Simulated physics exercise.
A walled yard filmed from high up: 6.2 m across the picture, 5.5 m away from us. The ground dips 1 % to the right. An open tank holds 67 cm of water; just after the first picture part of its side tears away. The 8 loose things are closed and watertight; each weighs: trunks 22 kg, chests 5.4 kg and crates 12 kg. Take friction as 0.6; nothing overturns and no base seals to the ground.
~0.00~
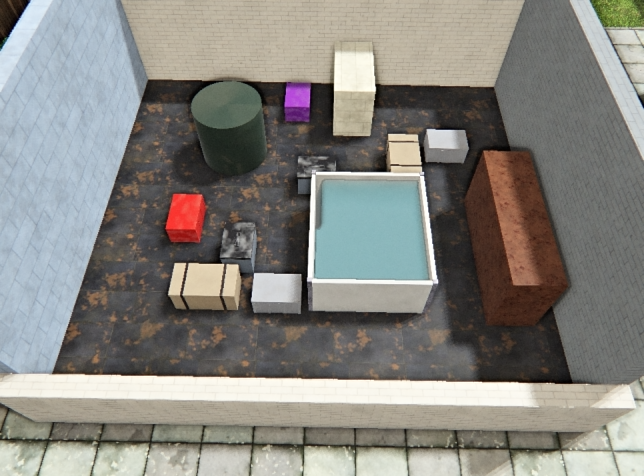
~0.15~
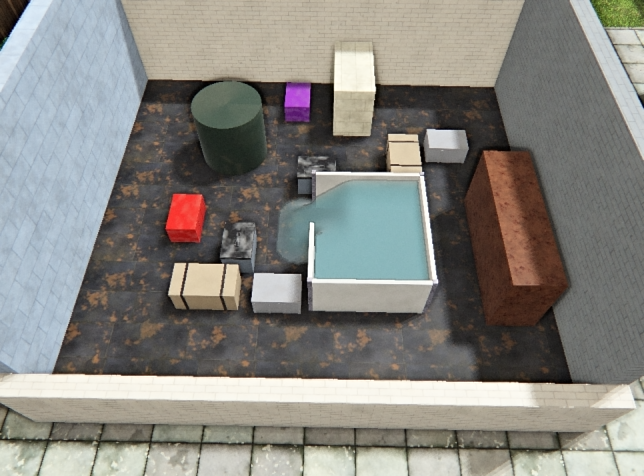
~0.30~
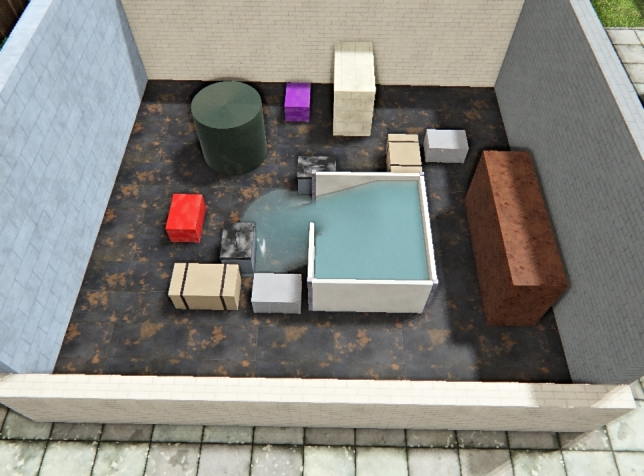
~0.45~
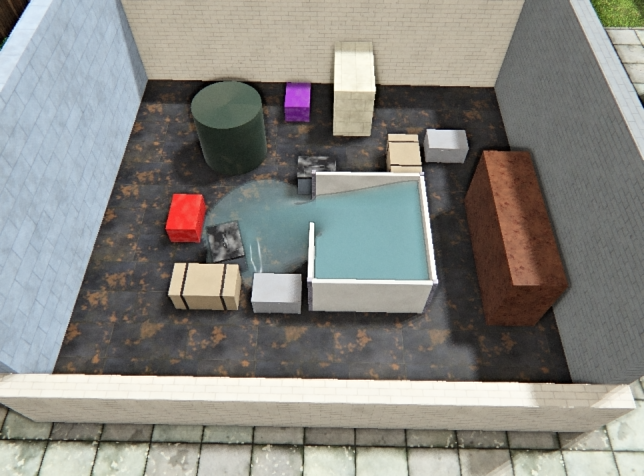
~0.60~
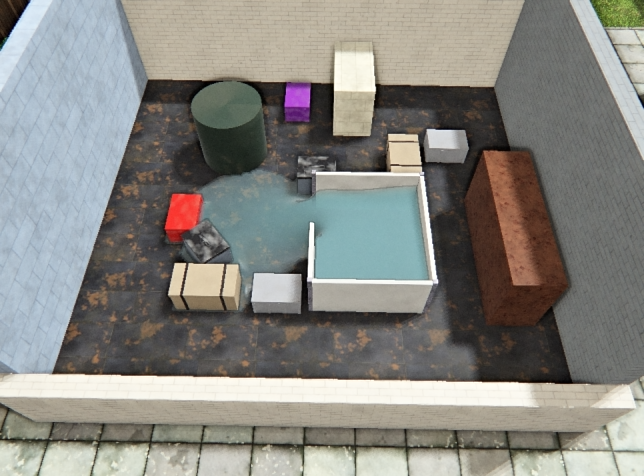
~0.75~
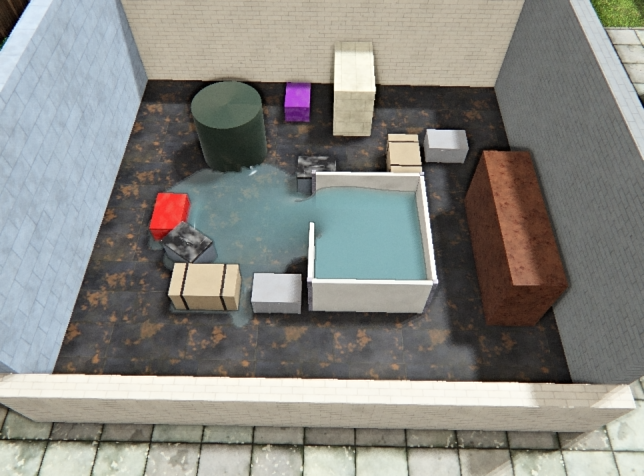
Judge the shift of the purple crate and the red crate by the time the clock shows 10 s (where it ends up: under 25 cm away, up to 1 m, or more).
The purple crate gets carried off, the red crate gets carried off.
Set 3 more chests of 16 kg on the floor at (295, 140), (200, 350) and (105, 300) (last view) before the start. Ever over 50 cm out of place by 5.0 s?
In that order: Short of it, over, more.
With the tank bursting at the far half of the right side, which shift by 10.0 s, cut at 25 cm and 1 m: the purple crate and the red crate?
Then the purple crate barely shifts, the red crate barely shifts.
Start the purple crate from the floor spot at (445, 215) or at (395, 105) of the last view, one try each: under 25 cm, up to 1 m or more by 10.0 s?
In that order: It barely shifts; it stays put.
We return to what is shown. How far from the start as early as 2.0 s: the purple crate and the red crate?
Roughly 0 and 100 cm by then.
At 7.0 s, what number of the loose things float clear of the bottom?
At that moment 3.
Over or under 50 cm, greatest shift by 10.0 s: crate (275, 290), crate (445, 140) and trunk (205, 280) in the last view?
In that order: Short of it, under, more.
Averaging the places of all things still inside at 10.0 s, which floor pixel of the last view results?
Around (357, 245).
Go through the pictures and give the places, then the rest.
In the first picture, the purple crate at (298, 94), on the bottom; the red crate at (184, 211), on the bottom; 2.2 m2 under water; 0 of 8 have shifted.
In the second picture, the purple crate at (298, 94) rests on the ground; the red crate at (184, 211) rests on the ground; water covers 2.7 m2; 0 of 8 have shifted.
In the third picture, the purple crate at (298, 94), on the bottom; the red crate at (184, 211) rests on the ground; 3.4 m2 under water; 0 of 8 have shifted.
In the fourth picture, the purple crate at (298, 94), on the bottom; the red crate at (184, 211), on the bottom; 4.2 m2 under water; 1 of 8 have shifted.
In the fifth picture, the purple crate at (298, 94), on the bottom; the red crate at (183, 211) rests on the ground; water covers 5.2 m2; 1 of 8 have shifted.
In the sixth picture, the purple crate at (298, 94) rests on the ground; the red crate at (168, 211), on the bottom, 21 cm from its start; 6.1 m2 under water; 2 of 8 have shifted.
After 2.0 s the purple crate is near (298, 94), 0.0 m from its start, aground; the red crate is near (105, 202), 1.0 m from its start, afloat; 1 afloat.
After 4.5 s the purple crate is near (317, 101), 0.4 m from its start, afloat; the red crate is near (116, 263), 1.1 m from its start, afloat; 3 afloat.
After 7.0 s the purple crate is near (305, 160), 1.5 m from its start, aground; the red crate is near (176, 328), 1.7 m from its start, afloat; 3 afloat.
After 10.0 s the purple crate is near (306, 159), 1.5 m from its start, afloat; the red crate is near (268, 341), 2.3 m from its start, afloat; 5 afloat.
